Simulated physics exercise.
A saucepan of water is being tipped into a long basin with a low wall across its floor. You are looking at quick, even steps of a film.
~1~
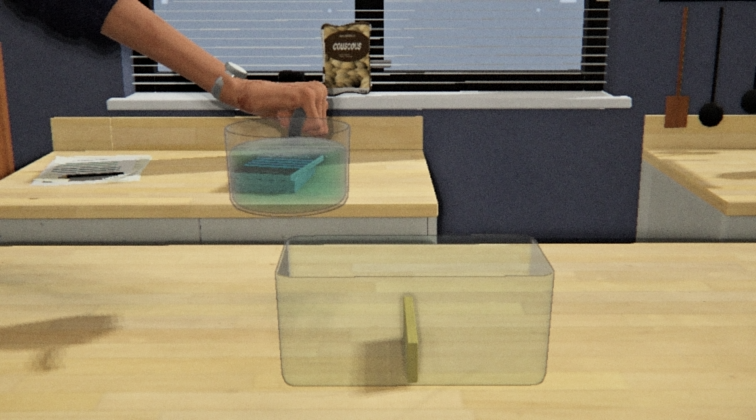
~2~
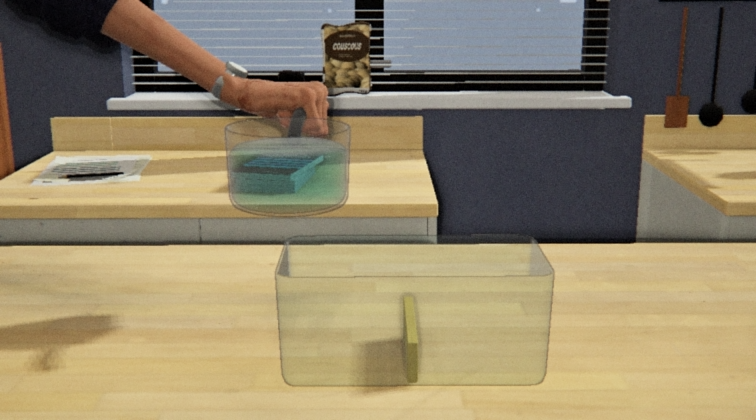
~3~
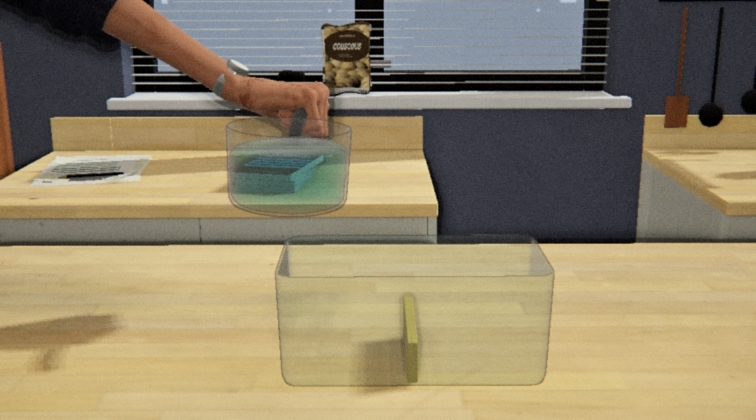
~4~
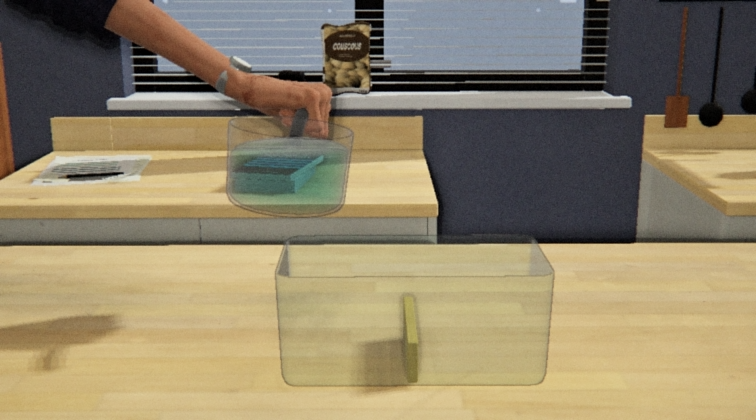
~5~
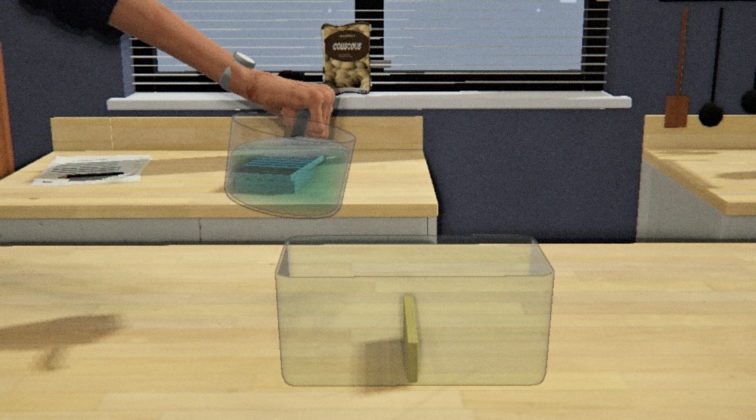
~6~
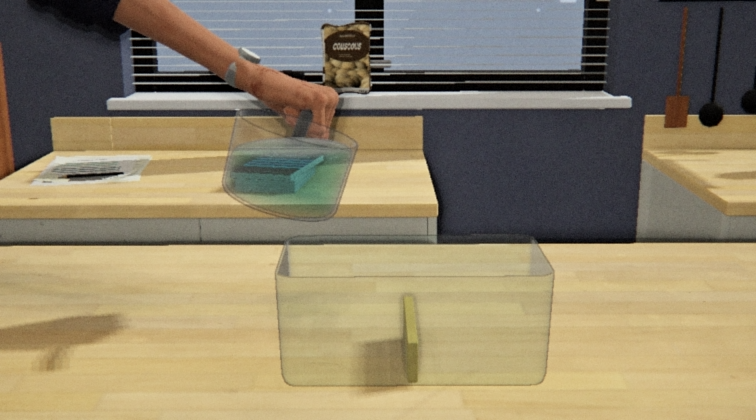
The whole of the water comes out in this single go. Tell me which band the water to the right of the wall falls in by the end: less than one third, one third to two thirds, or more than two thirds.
It falls in the one third to two thirds band.
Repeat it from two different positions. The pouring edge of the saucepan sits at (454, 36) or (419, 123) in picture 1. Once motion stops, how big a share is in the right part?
About 70 per cent, then about 95 per cent.
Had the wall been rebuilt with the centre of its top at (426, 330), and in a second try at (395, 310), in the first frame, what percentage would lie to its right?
Try 1: Some 30 %; try 2: 60 %.
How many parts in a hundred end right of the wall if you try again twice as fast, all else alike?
Near 25 in a hundred.
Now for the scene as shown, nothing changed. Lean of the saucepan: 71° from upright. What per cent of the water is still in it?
Some 60 per cent.
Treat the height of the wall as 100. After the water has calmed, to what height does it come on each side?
About 40 left, about 40 right.
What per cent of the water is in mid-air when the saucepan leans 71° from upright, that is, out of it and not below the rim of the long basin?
Around 25 in a hundred, more or less.
A moment on, the saucepan is tipped part way and 59 per cent is still to pour, 6 is left of the wall and 12 right of it.
Next, the saucepan is tipped right over and 9 per cent is still to pour, 39 is left of the wall and 46 right of it.
Then the saucepan is tipped right over and 0 per cent is still to pour, 53 is left of the wall and 47 right of it.
Later the saucepan is tipped right over and 0 per cent is still to pour, 53 is left of the wall and 47 right of it.
At rest 53 per cent lies left of the wall, 47 right of it and 0 outside.
